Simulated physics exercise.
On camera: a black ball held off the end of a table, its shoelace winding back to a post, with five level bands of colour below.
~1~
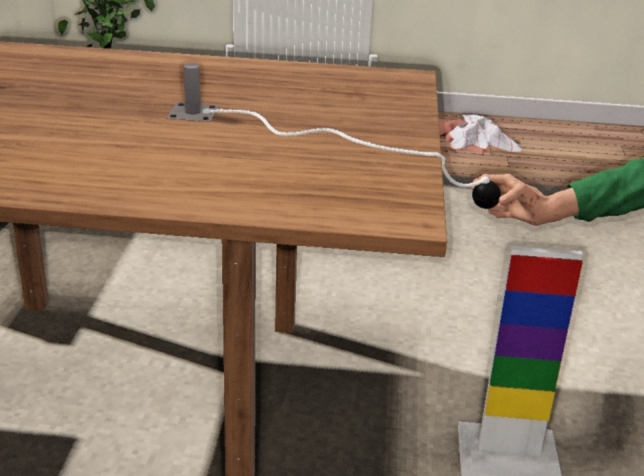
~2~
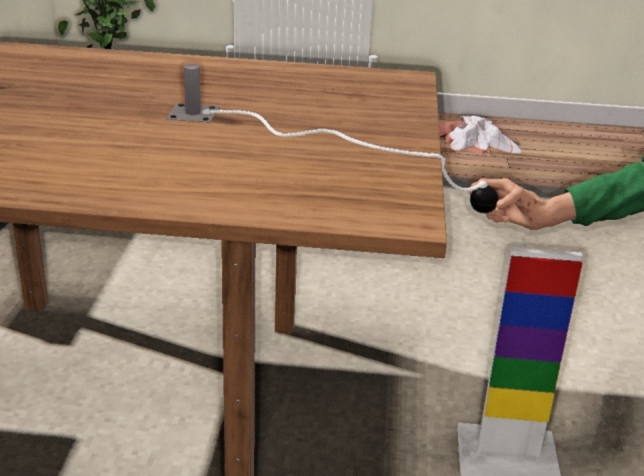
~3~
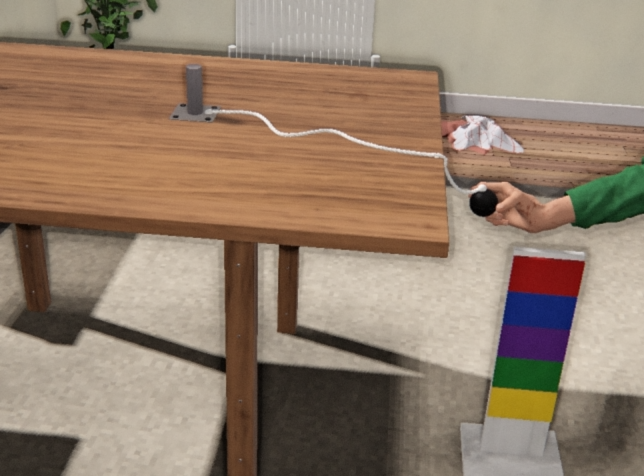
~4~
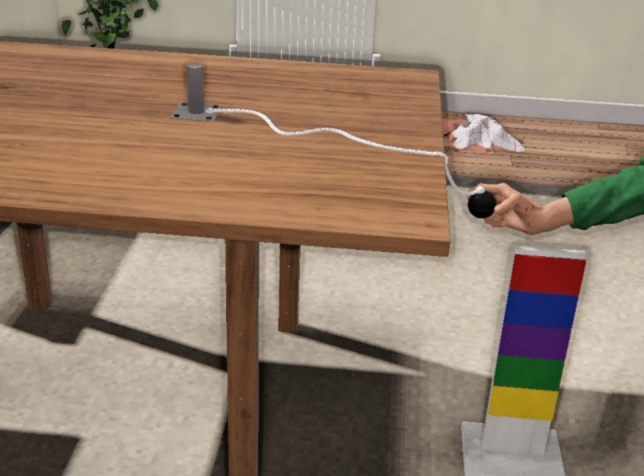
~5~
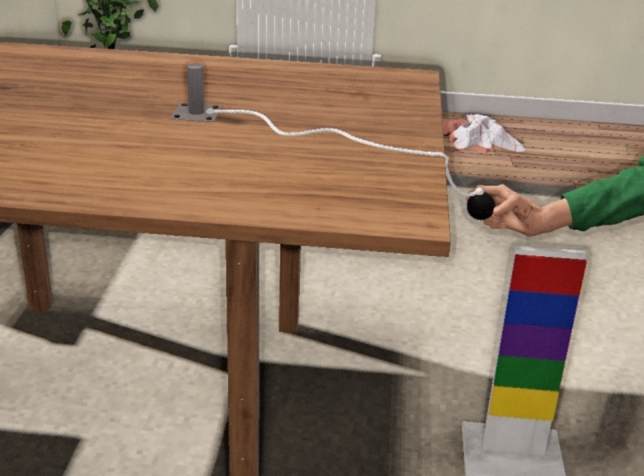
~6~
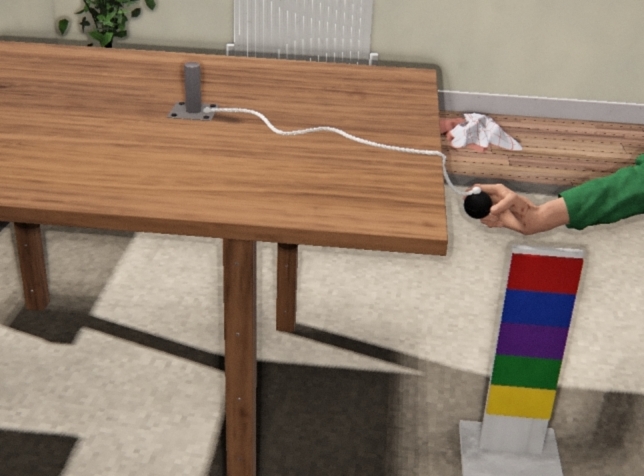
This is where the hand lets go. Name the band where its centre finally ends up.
Its centre finishes at the red band.
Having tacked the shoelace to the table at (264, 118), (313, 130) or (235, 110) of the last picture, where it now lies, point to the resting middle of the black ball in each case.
About (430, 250), (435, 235) and (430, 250).
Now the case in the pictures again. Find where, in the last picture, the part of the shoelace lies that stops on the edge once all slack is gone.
Roughly (404, 150).
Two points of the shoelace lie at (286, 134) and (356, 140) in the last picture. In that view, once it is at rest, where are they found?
Near (314, 127) and (394, 139).
Soon after, ball near (415, 255); level with red.
Then, ball near (442, 257); level with red.
At rest, ball near (428, 254); level with red. Its middle rests at the red band.
